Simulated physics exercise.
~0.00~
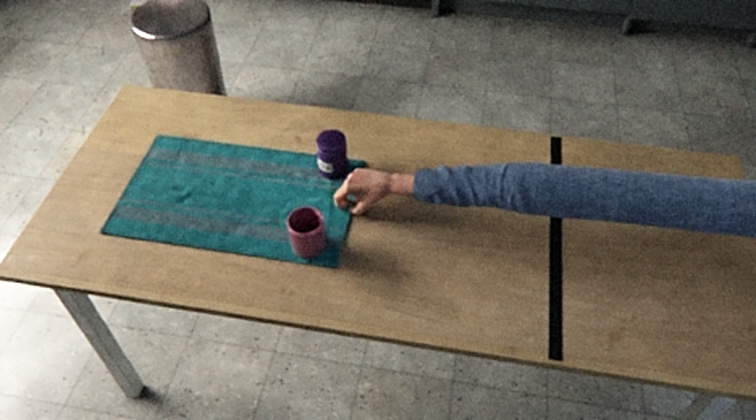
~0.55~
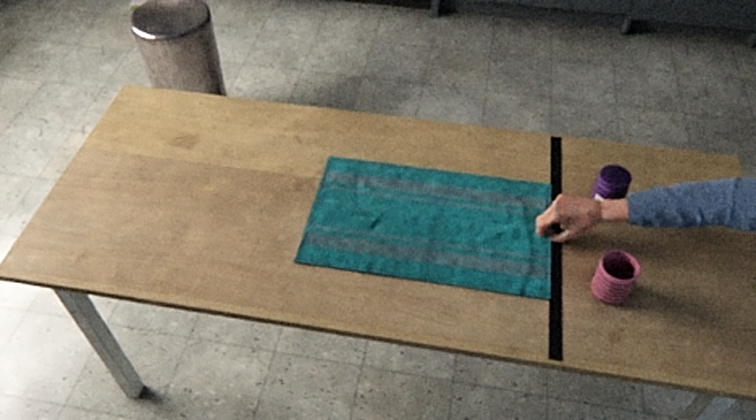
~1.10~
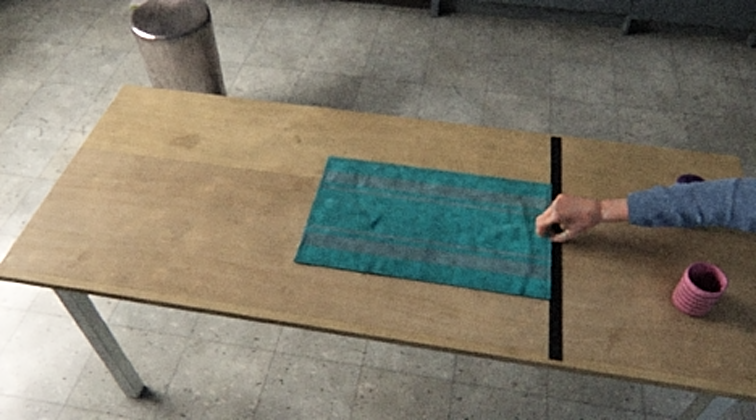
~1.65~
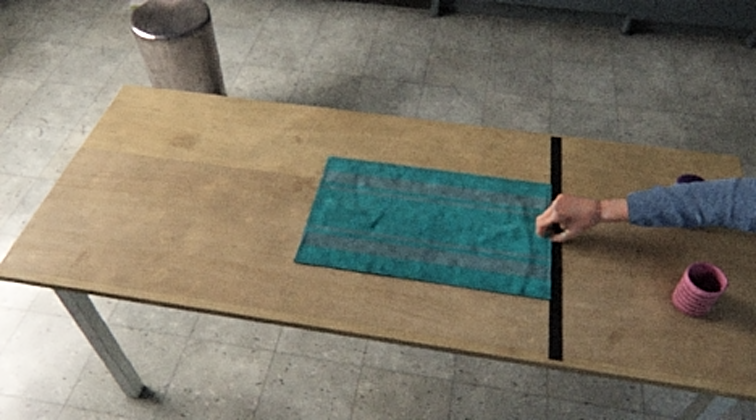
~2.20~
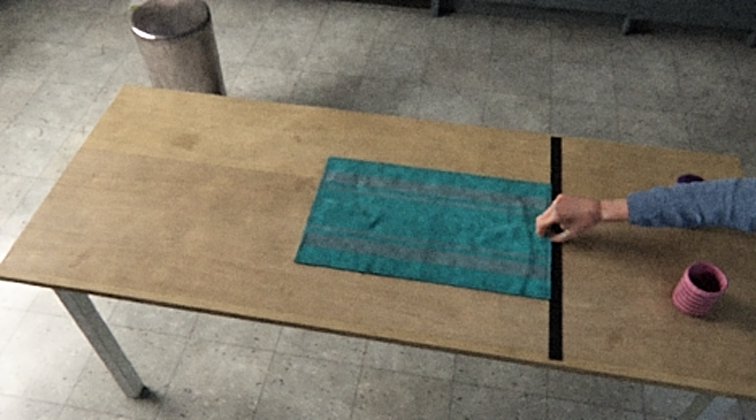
A wooden table stands on a grey tiled floor, seen from above at an angle, with a metal bin behind its left end. A turquoise place mat lies on the left side, carrying a purple jar near its back edge and a pink mug near the front, while black tape crosses the table further right. A hand in a blue sleeve drags the mat rightward until its leading edge reaches the tape and stops. The jar and mug keep going, sliding off the cloth and past the tape. Both come to rest toward the right, the jar still upright and partly hidden behind the sleeve, as the hand stays on the mat's edge.
